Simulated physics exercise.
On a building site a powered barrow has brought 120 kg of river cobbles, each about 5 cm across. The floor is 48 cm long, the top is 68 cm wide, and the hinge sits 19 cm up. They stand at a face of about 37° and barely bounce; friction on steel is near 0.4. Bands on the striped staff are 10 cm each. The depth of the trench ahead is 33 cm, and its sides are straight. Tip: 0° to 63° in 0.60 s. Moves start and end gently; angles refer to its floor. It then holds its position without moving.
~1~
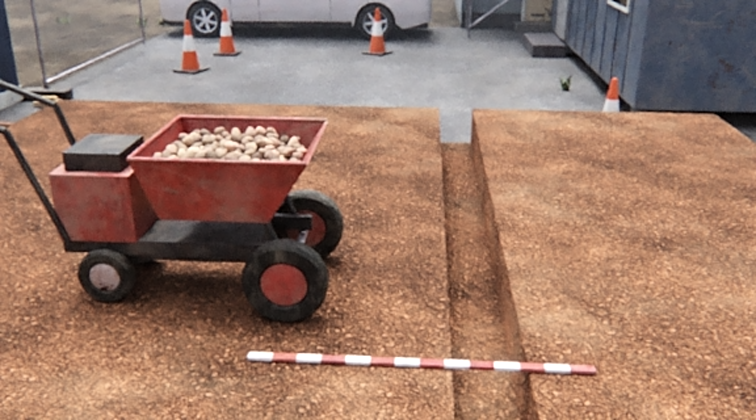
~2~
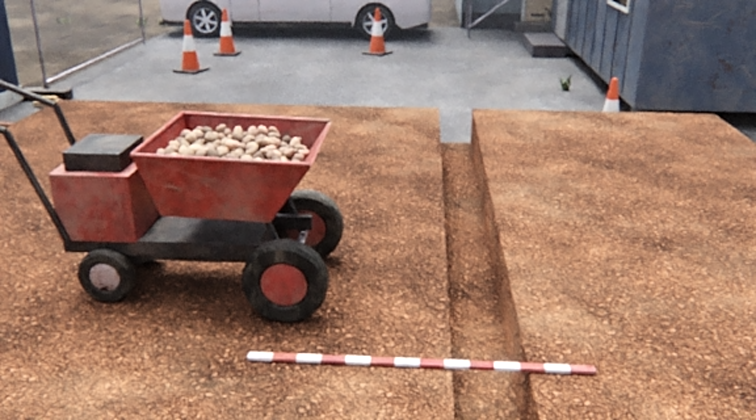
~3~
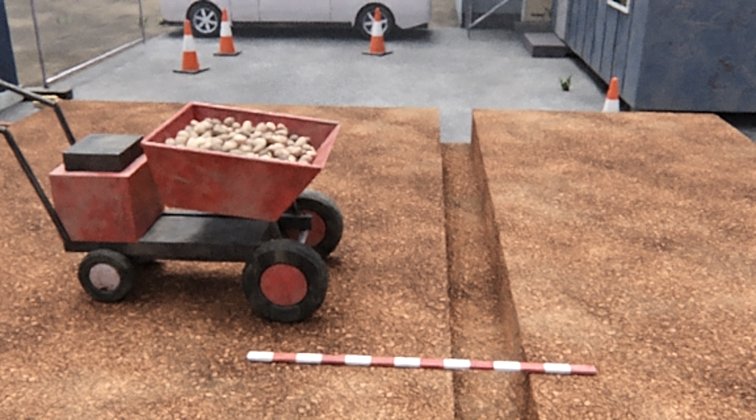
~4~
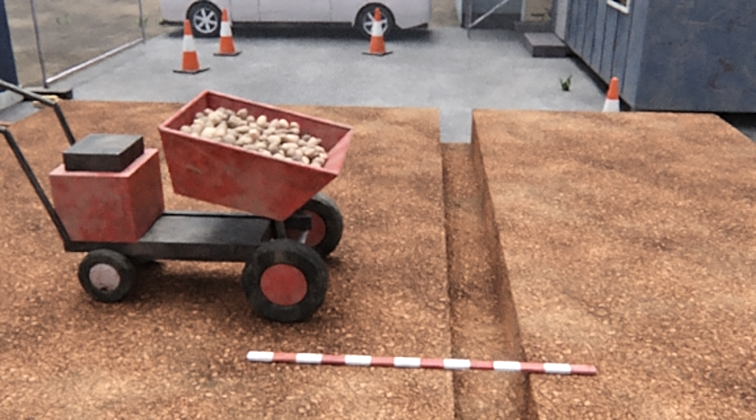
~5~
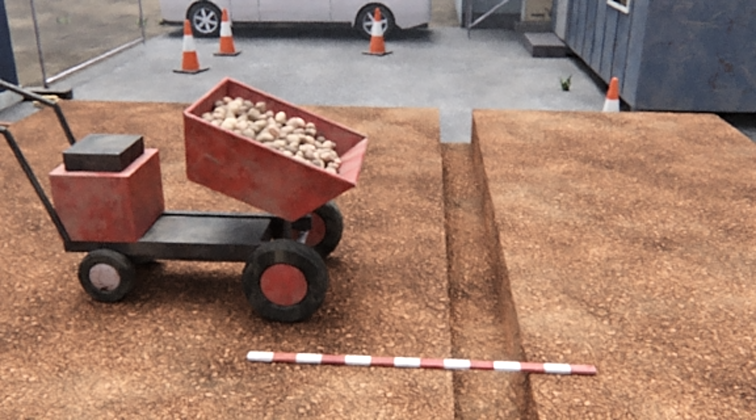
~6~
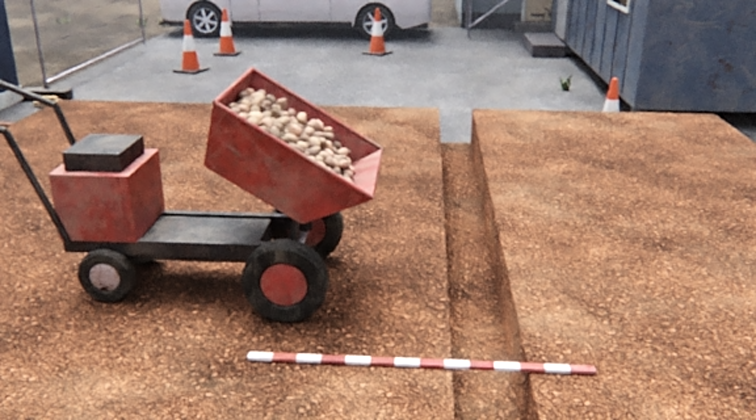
A building site with reddish-brown gravelly ground is seen from slightly above by a still camera, with grey paving, traffic cones, a silver vehicle and a blue-grey building behind. On the left stands a red and black powered barrow loaded with pale cobbles, near a straight trench and a red-and-white staff. The barrow stays put while its tray tilts steadily further, rear rising and lip swinging rightward.
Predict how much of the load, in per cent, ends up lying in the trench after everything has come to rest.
Roughly 54 per cent of it.
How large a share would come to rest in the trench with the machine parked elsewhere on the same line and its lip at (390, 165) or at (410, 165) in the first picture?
Roughly 20 in a hundred, then 10 in a hundred.
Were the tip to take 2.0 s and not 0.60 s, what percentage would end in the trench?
That would give about 50 percent.
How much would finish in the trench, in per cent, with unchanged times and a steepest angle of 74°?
Roughly 85 percent.
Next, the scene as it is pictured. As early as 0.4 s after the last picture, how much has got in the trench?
By then, around 10 percent.
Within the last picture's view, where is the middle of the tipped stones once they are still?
The tipped stones centre close to (478, 336).
Then, 0.1 s after the last picture the floor is at 53°, 100 % in the tray; the foremost stones are at (384, 211).
Then, 0.4 s after the last picture the floor is at 63°, 83 % in the tray, 9 % short of the trench, 8 % in the trench; the foremost stones are at (478, 289).
Then, 0.7 s after the last picture the floor is at 63°, 41 % in the tray, 9 % short of the trench, 43 % in the trench, 8 % past the trench; the foremost stones are at (598, 290).
Then, 2.7 s after the last picture the floor is at 63°, 26 % in the tray, 12 % short of the trench, 54 % in the trench, 8 % past the trench; the foremost stones are past the picture's edge.
